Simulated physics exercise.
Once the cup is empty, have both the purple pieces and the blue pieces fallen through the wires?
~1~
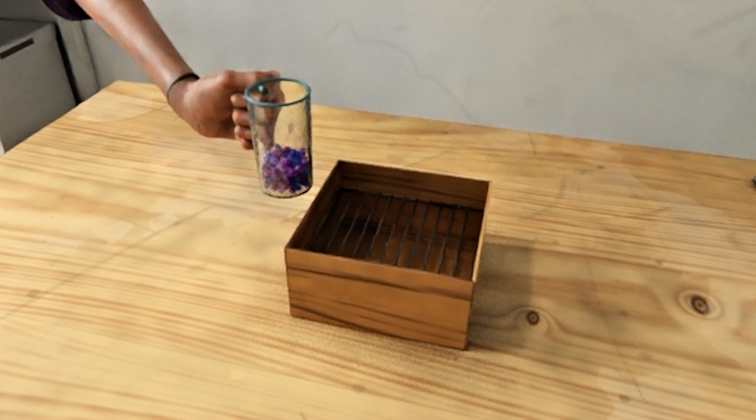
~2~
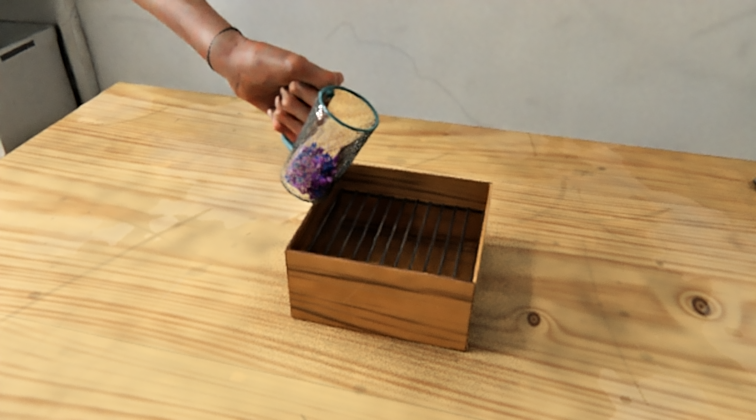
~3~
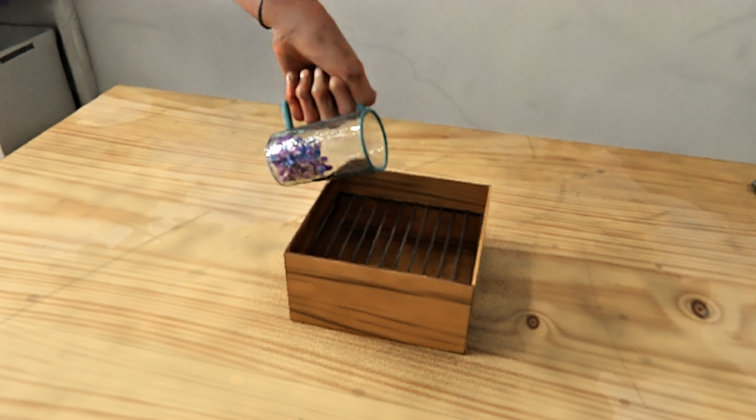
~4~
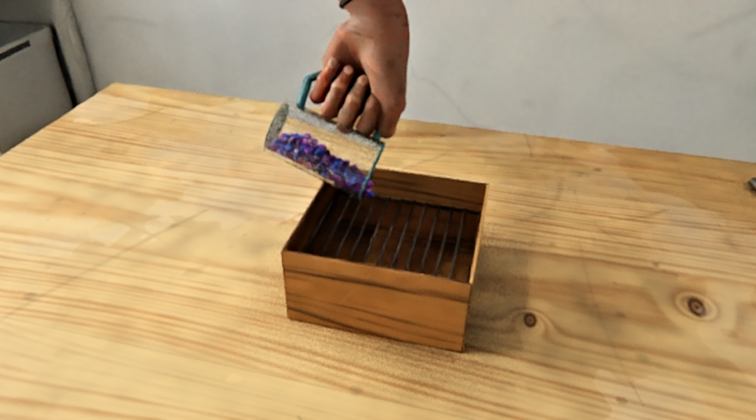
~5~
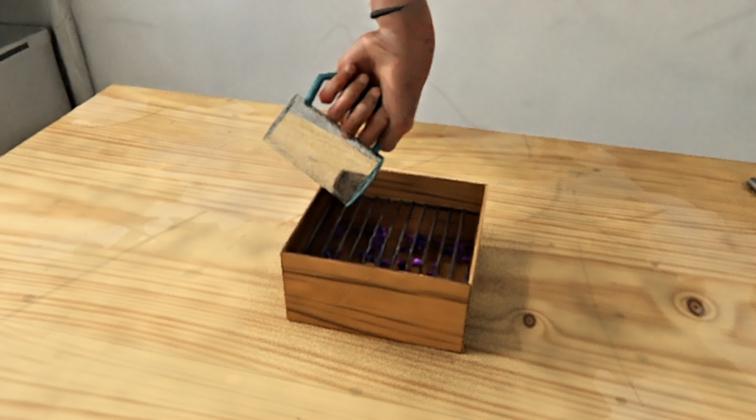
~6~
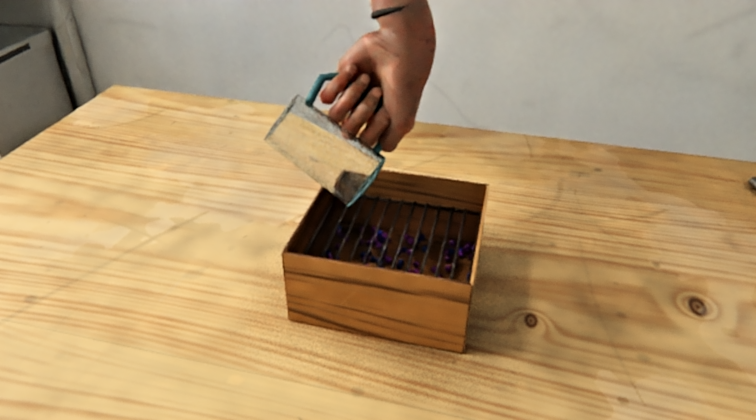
Yes, both colours fall through. The purple pieces and the blue pieces all end up below the wires in the box.
To begin with, a hand holds a clear cup of purple and blue pieces upright beside an open wooden box with thin wires strung across it, on a wooden table. The hand moves the cup to the right and leans it over the box's edge. The cup goes onto its side with the pieces still inside, then tips further so that they slide down to its mouth. They pour out onto the wires and drop between them. At the end the hand still holds the emptied cup mouth-down over the box, and the purple and blue pieces all lie below the wires.
